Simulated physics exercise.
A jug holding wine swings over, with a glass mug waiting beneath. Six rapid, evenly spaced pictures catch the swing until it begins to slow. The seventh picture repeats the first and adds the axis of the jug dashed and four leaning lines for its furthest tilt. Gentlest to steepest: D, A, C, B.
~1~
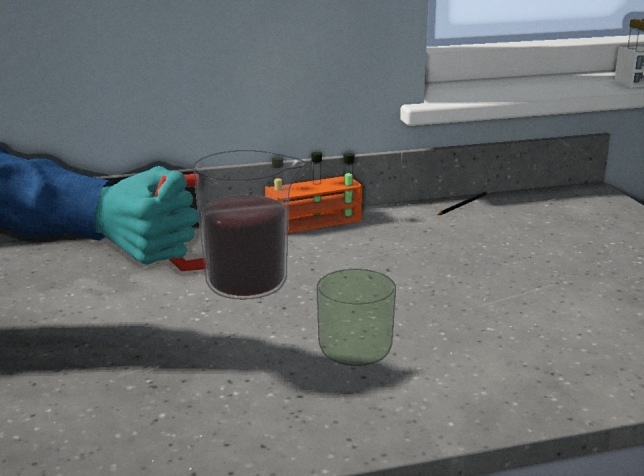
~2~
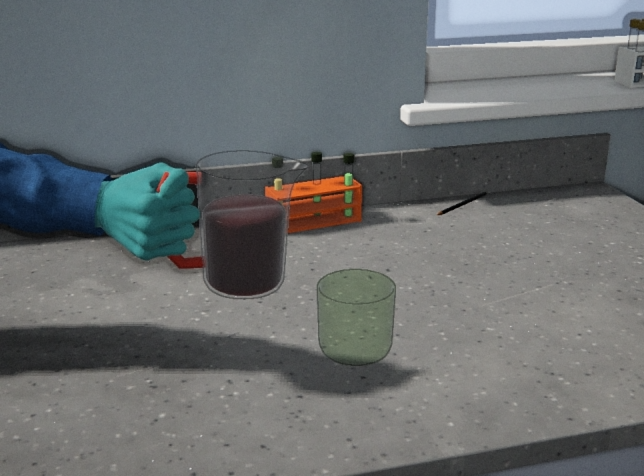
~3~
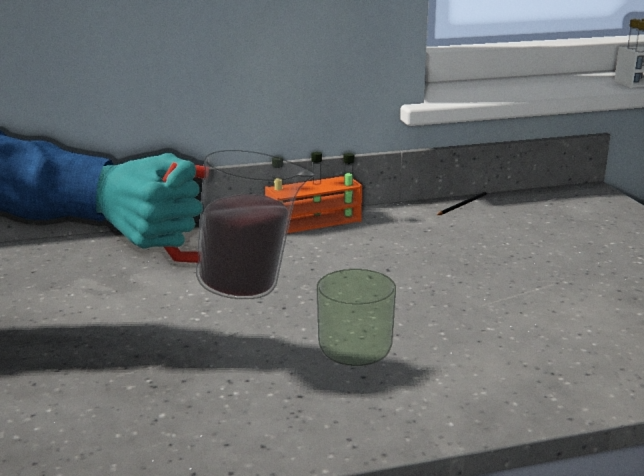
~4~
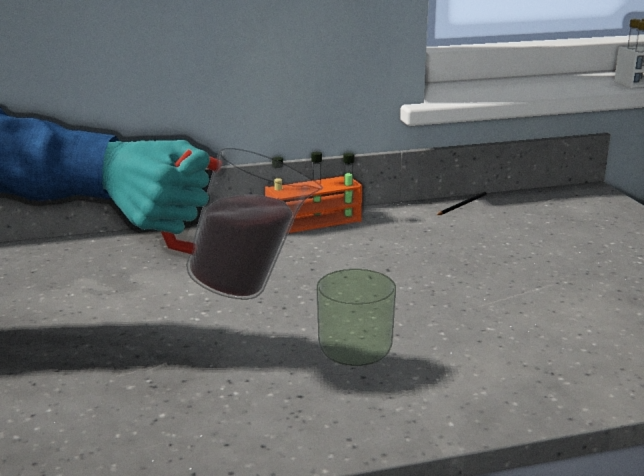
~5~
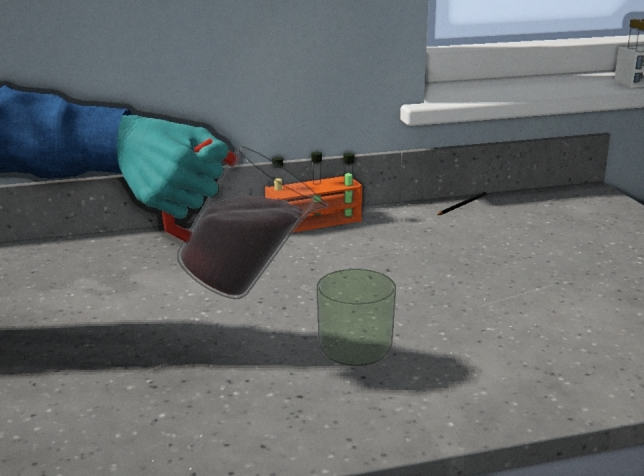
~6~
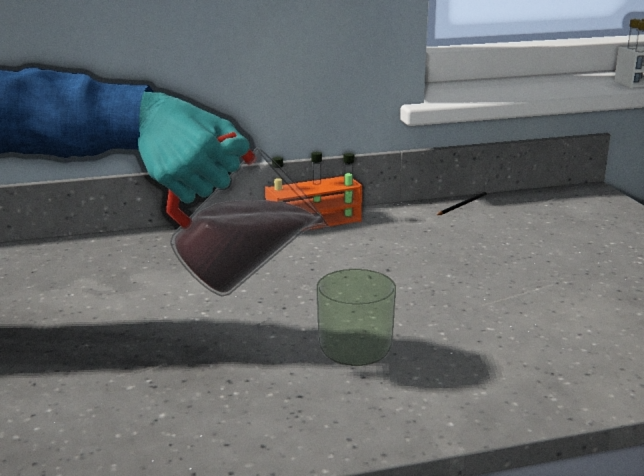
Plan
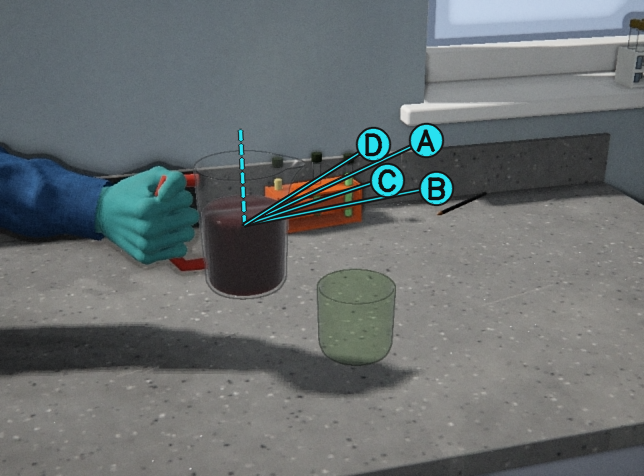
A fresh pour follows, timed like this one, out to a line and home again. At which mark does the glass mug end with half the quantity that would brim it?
Best: A.
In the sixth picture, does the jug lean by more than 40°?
Yes.
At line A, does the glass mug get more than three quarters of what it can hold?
No, it does not.
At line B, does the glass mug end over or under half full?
Over.
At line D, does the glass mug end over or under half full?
Under.
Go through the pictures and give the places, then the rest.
Upright, lip at (304, 162); rim of the glass mug round (356, 285); nothing has left yet, in the first frame.
Tipped about 3°, lip at (307, 165); nothing has left yet, in the second frame.
Tipped about 10°, lip at (313, 173); nothing has left yet, in the third frame.
Tipped about 21°, lip at (321, 186); nothing has left yet, in the fourth frame.
Tipped about 35°, lip at (326, 204); nothing has left yet, in the fifth frame.
Tipped about 49°, lip at (327, 223); nothing has left yet, in the sixth frame.
In cyan, A at (410, 146); B at (419, 190); C at (370, 183); D at (358, 153).
Choosing A, the glass mug ends with about 50 % of what it can hold.
Choosing B, the glass mug ends with about 86 % of what it can hold; 4 % of the wine is spilt.
Choosing C, the glass mug ends with about 69 % of what it can hold.
Choosing D, the glass mug ends with about 30 % of what it can hold.
